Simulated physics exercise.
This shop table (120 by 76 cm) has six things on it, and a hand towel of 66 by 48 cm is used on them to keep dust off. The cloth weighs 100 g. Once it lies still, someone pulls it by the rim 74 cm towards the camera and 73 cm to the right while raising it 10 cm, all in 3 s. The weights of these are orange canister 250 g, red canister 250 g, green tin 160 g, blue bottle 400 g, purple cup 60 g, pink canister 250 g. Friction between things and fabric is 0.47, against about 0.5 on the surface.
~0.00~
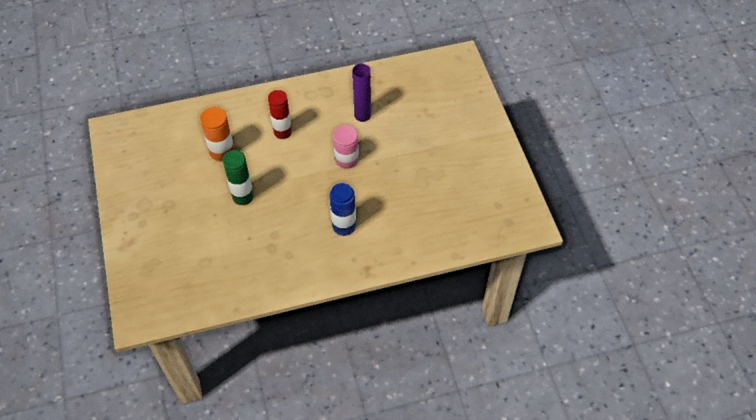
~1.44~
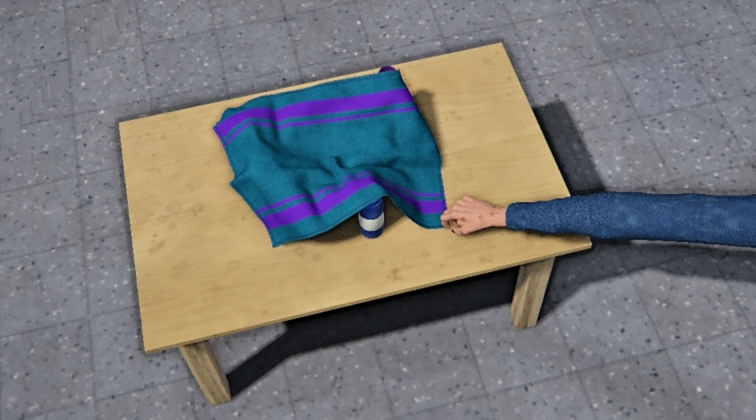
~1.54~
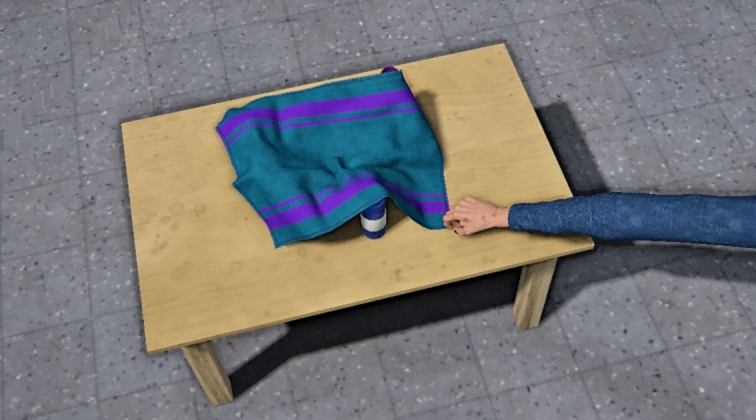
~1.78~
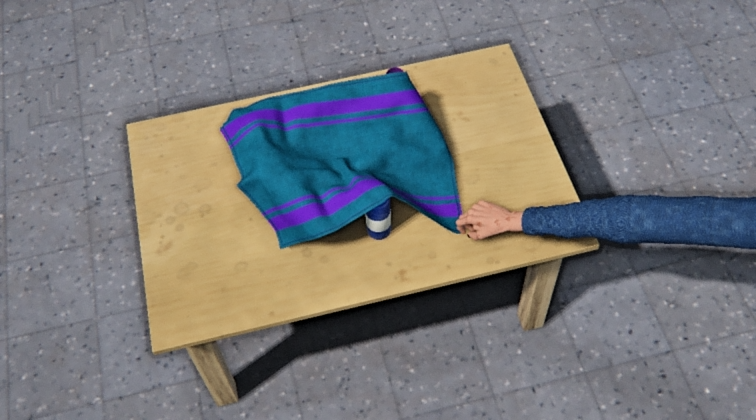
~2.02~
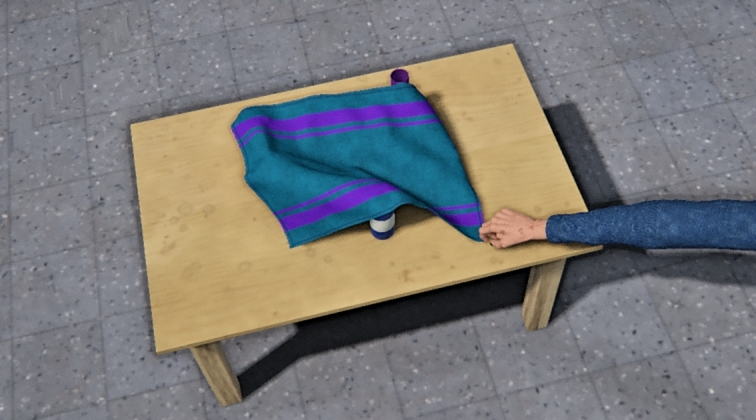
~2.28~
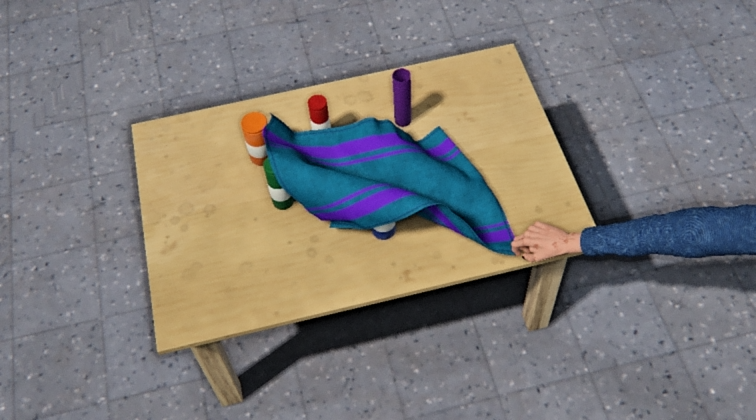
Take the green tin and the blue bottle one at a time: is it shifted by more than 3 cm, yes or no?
Green tin - no, blue bottle - no.
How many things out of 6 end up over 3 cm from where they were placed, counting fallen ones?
The total comes out at 0.
At 2.8 s, middle of the hand towel at (475, 232); nothing else has moved.
At 3.4 s, middle of the hand towel at (594, 305); nothing else has moved.
At 4.0 s, middle of the hand towel at a place out of view; nothing else has moved.
At 4.5 s, middle of the hand towel at a place out of view; nothing else has moved.
At 5.3 s, middle of the hand towel at a place out of view; green tin 0 cm off its start at (274, 164), blue bottle 0 cm off its start at (381, 196).
